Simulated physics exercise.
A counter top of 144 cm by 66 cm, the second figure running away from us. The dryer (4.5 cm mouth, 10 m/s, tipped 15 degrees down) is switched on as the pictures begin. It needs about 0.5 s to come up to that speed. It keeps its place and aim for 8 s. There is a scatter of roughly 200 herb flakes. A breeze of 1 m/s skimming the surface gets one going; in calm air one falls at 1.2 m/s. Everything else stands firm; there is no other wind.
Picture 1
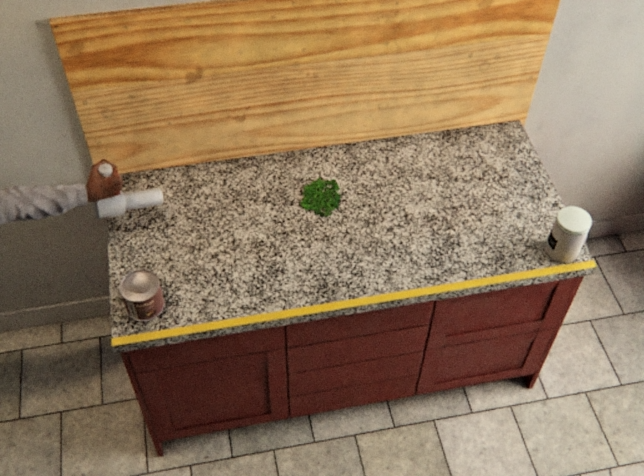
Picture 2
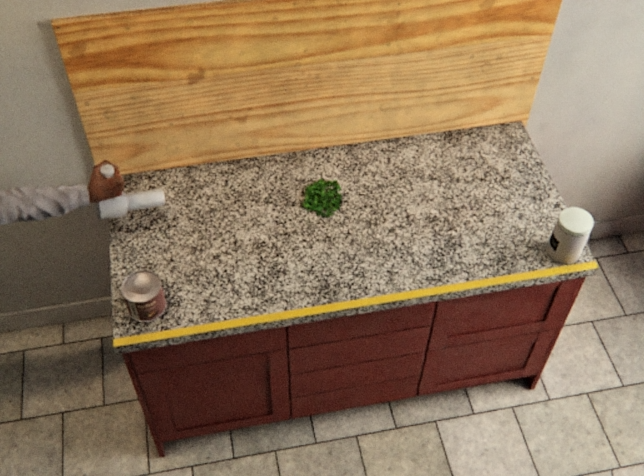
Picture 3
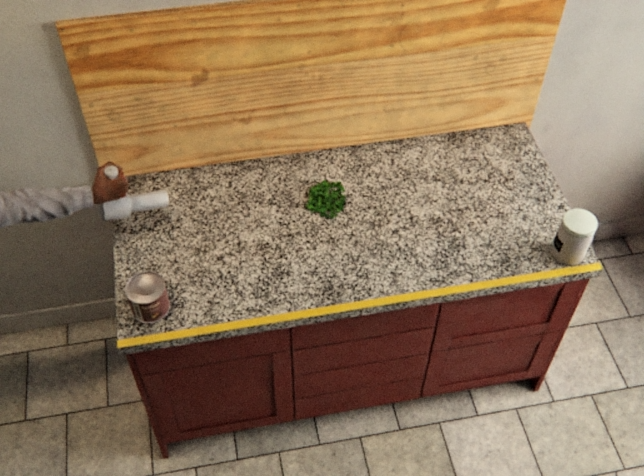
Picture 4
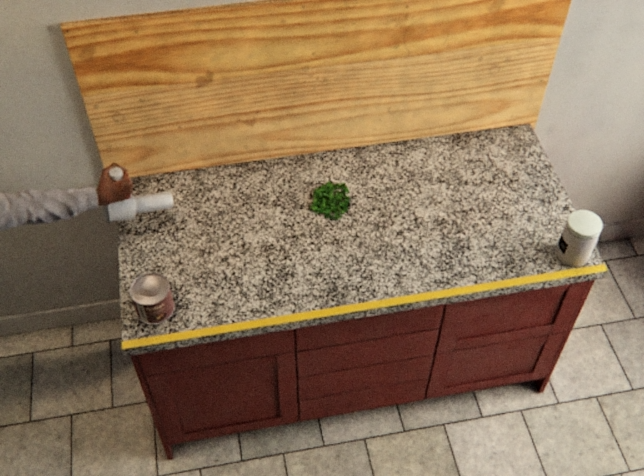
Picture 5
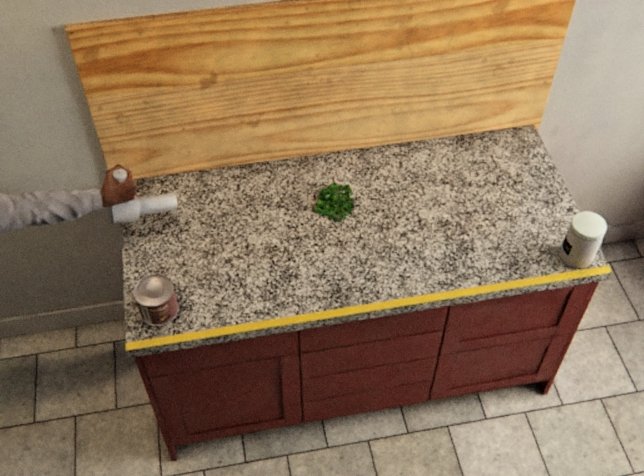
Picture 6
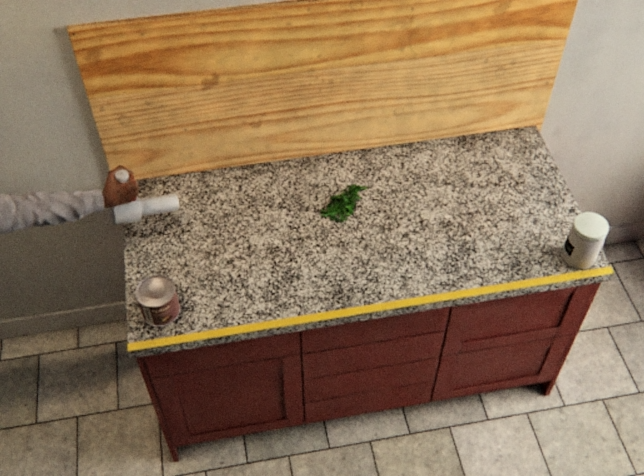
A hand holding a white dryer over a speckled counter, the green flakes lying still, then starting to spread to the right.
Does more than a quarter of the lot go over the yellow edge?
More than a quarter over the yellow edge: No.
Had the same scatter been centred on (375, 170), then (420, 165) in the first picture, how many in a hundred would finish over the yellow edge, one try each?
In that order: 0 %, 0 %.
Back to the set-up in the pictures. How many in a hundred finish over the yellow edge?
Near 0 %.
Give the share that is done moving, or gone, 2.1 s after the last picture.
Near 70 %.
Then, 1.2 s after the last picture, 0 % are over the yellow edge; the middle of those still in play is near (528, 185); 30 % have settled or left.
Then, 2.1 s after the last picture, 0 % are over the yellow edge; the middle of those still in play is near (554, 228); 74 % have settled or left.
Then, 4.0 s after the last picture, 0 % are over the yellow edge; 92 % have settled or left.
Then, 7.6 s after the last picture, at the end, 0 % are over the yellow edge.
